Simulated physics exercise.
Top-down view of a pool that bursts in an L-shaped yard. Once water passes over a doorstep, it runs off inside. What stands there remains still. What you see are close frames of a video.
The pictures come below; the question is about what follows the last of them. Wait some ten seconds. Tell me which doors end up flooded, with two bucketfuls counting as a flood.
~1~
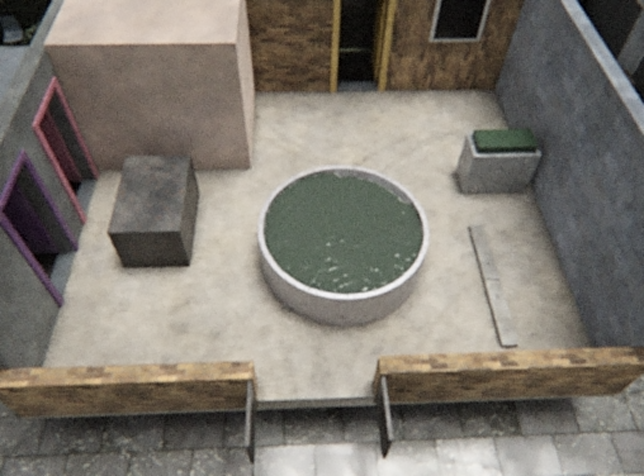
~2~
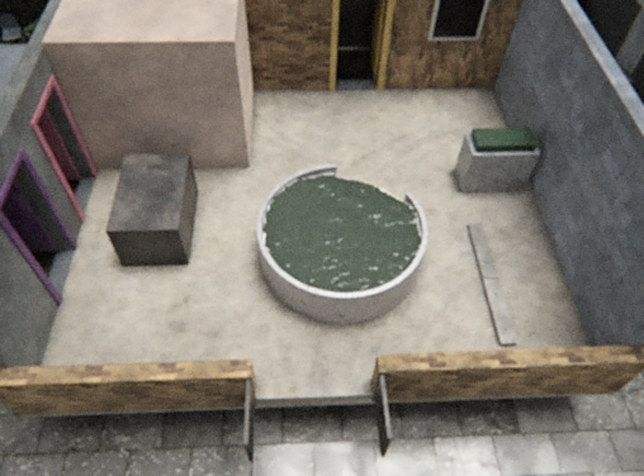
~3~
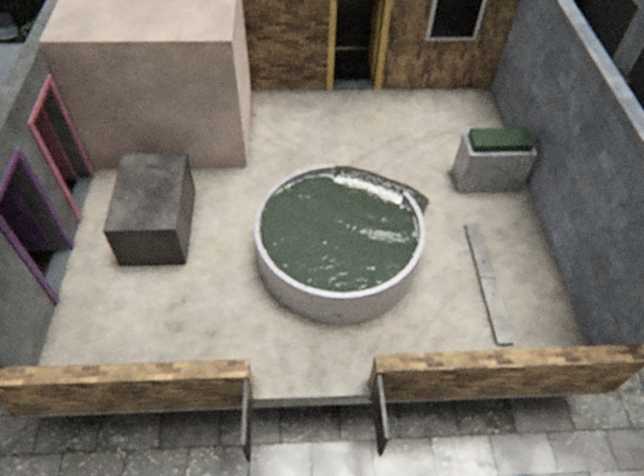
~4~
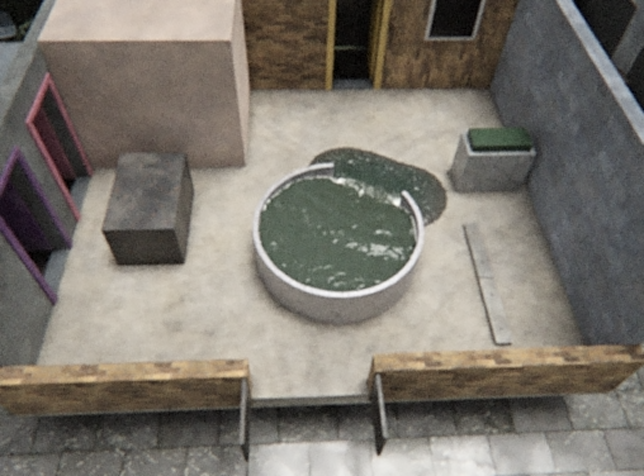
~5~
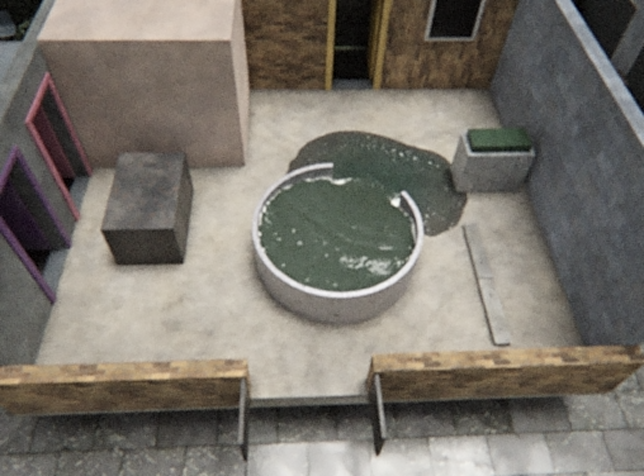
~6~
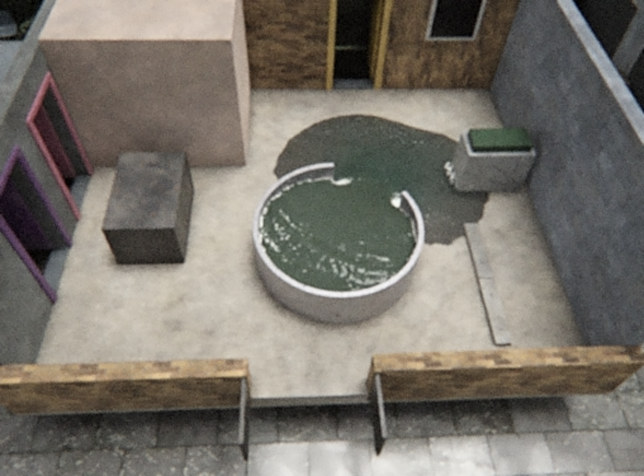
Outcome: The yellow door will break the limit. The purple door will respect the limit. The pink door will respect the limit.
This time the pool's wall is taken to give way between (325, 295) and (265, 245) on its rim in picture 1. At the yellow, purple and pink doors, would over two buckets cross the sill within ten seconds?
At the doors, yellow never reaches it, purple crosses the line and pink crosses the line.
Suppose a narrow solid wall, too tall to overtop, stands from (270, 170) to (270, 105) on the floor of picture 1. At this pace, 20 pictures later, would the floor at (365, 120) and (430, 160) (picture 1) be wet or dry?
Inundated; inundated.
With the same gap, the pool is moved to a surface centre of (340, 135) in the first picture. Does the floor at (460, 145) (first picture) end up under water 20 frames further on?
Outcome at that point: Waterlogged.
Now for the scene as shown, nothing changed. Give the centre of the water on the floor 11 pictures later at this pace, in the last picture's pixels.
Centre of the water: Near (374, 196).
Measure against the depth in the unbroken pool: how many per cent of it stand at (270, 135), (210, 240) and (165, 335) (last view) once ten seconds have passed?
The depth comes out near 14, 10 and 2 per cent.
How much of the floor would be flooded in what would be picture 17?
Roughly 35 percent, I'd say.
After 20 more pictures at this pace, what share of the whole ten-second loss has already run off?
Around 50 %.
A moment on, water covers 35 % of the floor; the yellow door under two buckets in, the purple door not reached, the pink door not reached.
Next, water covers 35 % of the floor; the yellow door over two buckets in, the purple door not reached, the pink door not reached.
Then, water covers 40 % of the floor; the yellow door far over two buckets in, the purple door not reached, the pink door not reached.
Later, water covers 60 % of the floor; the yellow door far over two buckets in, the purple door not reached, the pink door not reached.
In the end, water covers 85 % of the floor; the yellow door far over two buckets in, the purple door not reached, the pink door not reached.
